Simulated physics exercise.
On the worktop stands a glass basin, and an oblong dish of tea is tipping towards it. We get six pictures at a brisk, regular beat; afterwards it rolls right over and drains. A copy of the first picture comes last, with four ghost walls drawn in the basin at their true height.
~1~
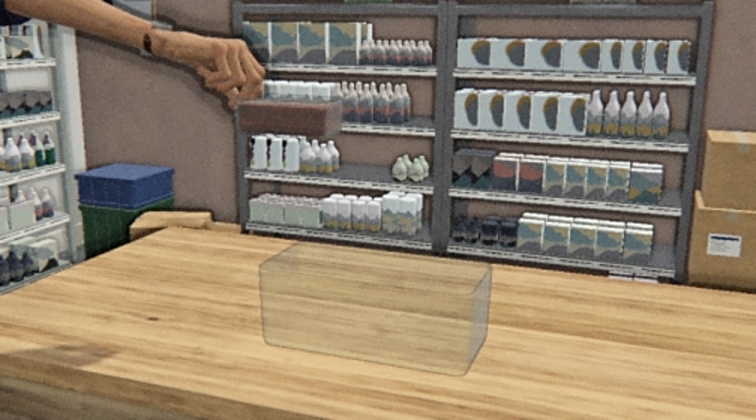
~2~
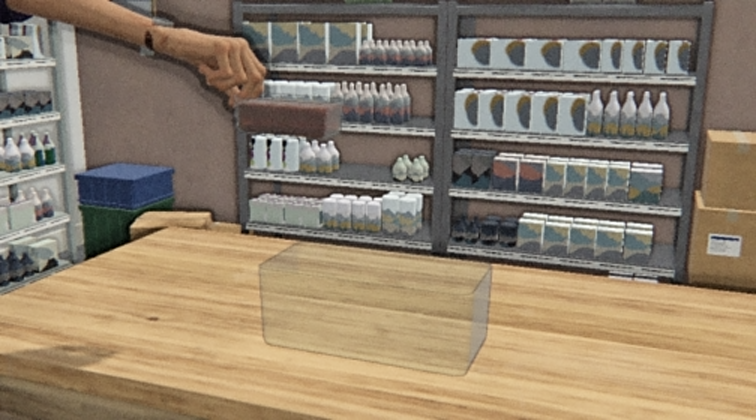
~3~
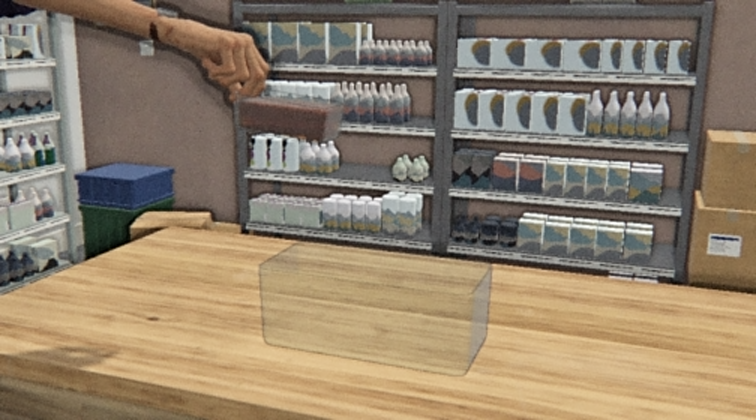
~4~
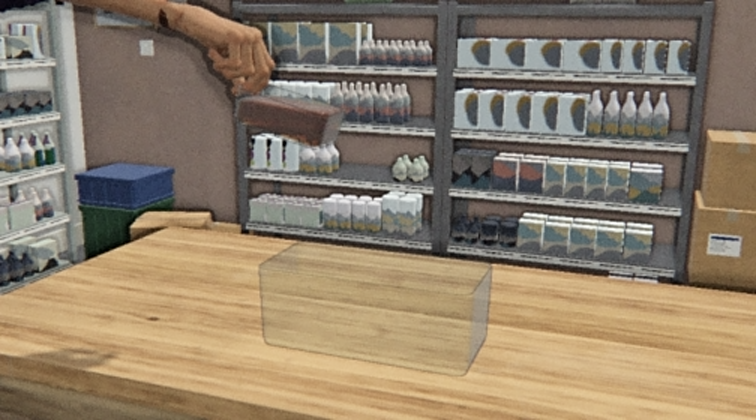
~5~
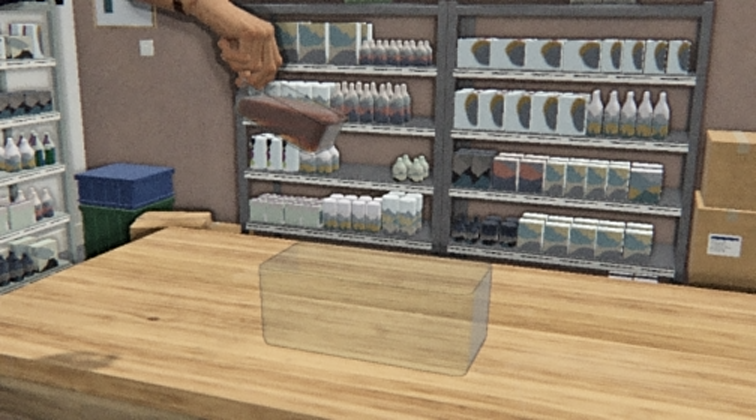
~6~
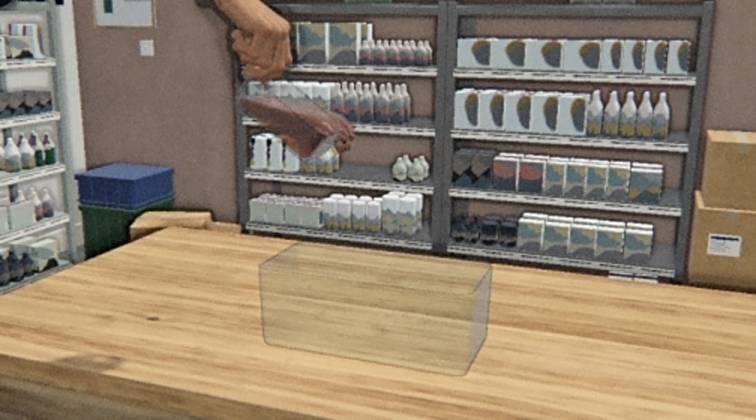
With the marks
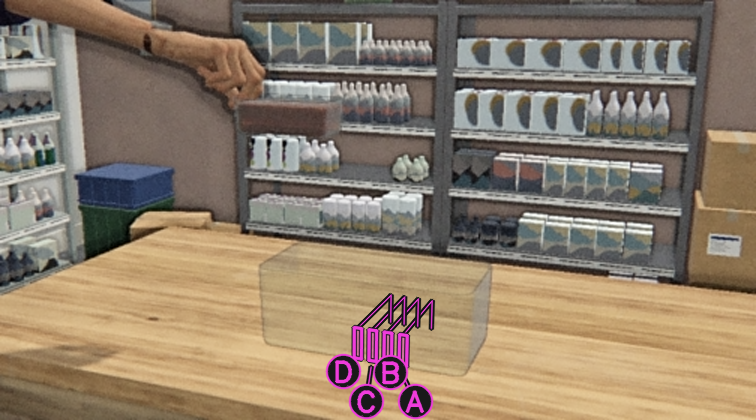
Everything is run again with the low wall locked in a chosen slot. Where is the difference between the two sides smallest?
Position C.
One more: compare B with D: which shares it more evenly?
D it is.
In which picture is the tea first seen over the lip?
In picture 5.
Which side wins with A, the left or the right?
More ends on the left.
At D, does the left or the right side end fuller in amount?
The right side.
In magenta, A at (401, 371); B at (386, 369); C at (371, 366); D at (356, 364).
Choosing A, about 88 % ends left of the wall and 6 % right of it; 6 % is lost outside.
Choosing B, about 85 % ends left of the wall and 8 % right of it; 7 % is lost outside.
Choosing C, about 49 % ends left of the wall and 47 % right of it; 4 % is lost outside.
Choosing D, about 28 % ends left of the wall and 68 % right of it; 4 % is lost outside.
